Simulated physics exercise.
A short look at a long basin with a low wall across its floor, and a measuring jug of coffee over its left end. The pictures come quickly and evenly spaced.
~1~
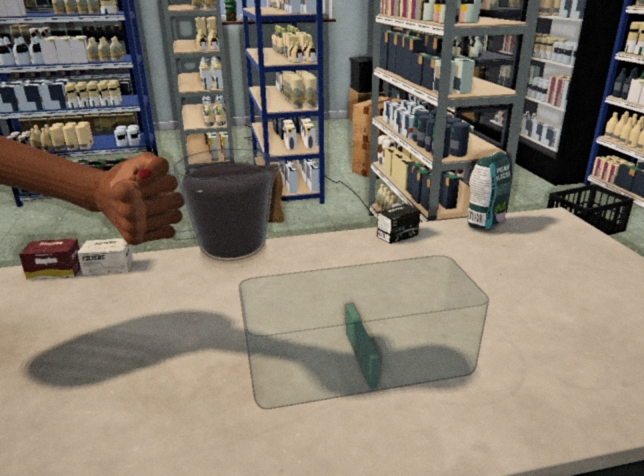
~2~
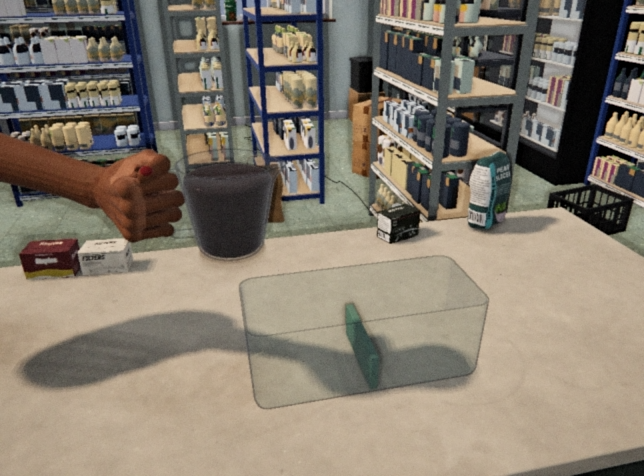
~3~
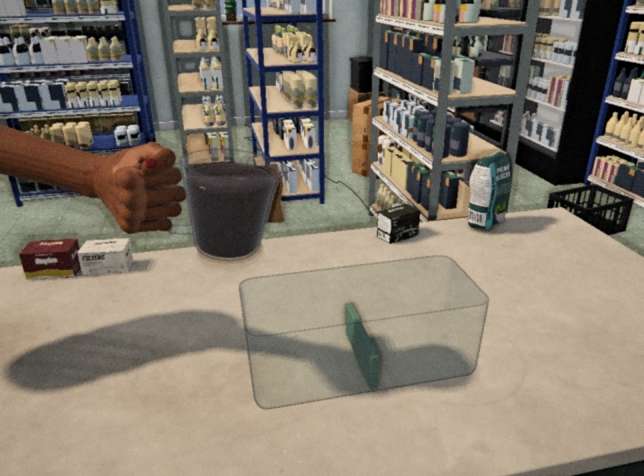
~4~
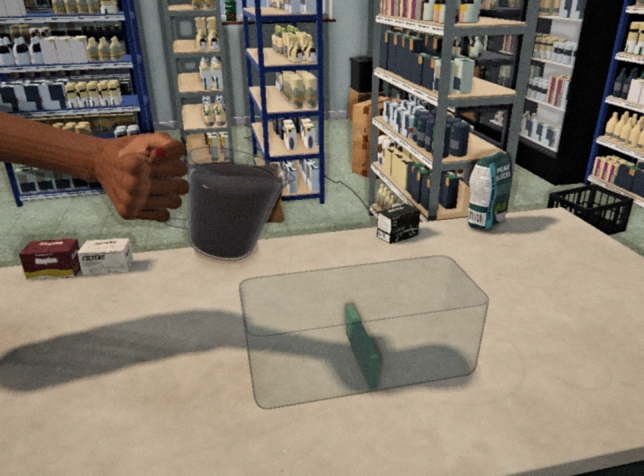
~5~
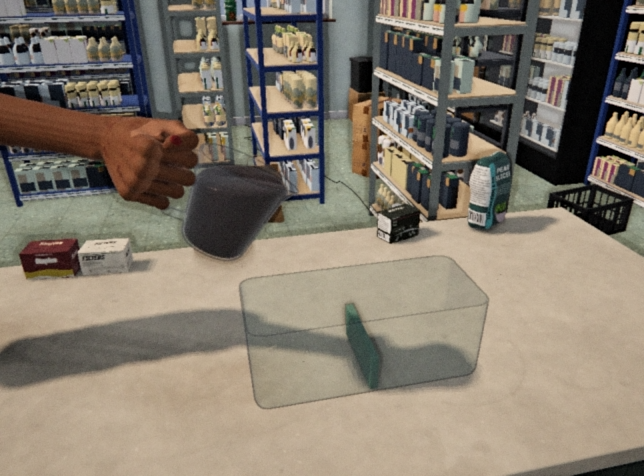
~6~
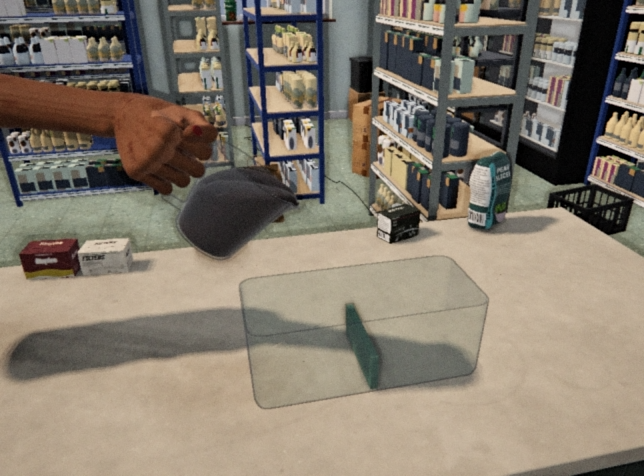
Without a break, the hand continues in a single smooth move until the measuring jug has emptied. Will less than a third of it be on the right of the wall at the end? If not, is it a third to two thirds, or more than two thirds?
After it calms, what's right of the wall is a small share, below one third.
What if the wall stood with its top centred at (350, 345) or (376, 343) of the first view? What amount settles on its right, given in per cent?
In turn some 25 and 25 in a hundred.
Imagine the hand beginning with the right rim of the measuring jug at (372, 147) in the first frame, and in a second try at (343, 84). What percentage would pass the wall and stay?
In turn 85 % and 70 %.
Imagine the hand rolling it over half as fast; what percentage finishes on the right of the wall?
I'd say roughly 5 in every hundred ends up there.
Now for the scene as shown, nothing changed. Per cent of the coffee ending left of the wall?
85 % or thereabouts.
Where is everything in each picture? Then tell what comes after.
In the first frame, it leans 0°; its right rim is at (285, 160); the coffee meets the walls at (182, 179) and (271, 172); the long basin's rim runs from (243, 308) to (469, 278); the wall's top is at (361, 330).
In the second frame, it leans 2°; its right rim is at (287, 162); the coffee meets the walls at (182, 178) and (272, 173).
In the third frame, it leans 8°; its right rim is at (291, 167); the coffee meets the walls at (185, 176) and (275, 175).
In the fourth frame, it leans 16°; its right rim is at (295, 177); the coffee meets the walls at (190, 173) and (280, 179).
In the fifth frame, it leans 28°; its right rim is at (299, 190); the coffee meets the walls at (193, 188) and (285, 182).
In the sixth frame, it leans 42°; its right rim is at (300, 206); the coffee meets the walls at (187, 199) and (293, 195); 2 per cent is over the edge.
A moment on, the measuring jug is tipped right over and 28 per cent is still to pour, 41 is left of the wall and 0 right of it.
Next, the measuring jug is tipped right over and 1 per cent is still to pour, 84 is left of the wall and 1 right of it.
Then the measuring jug is tipped right over and 1 per cent is still to pour, 86 is left of the wall and 7 right of it.
Later the measuring jug is tipped right over and 0 per cent is still to pour, 87 is left of the wall and 7 right of it.
In the end 87 per cent lies left of the wall, 7 right of it and 6 outside.
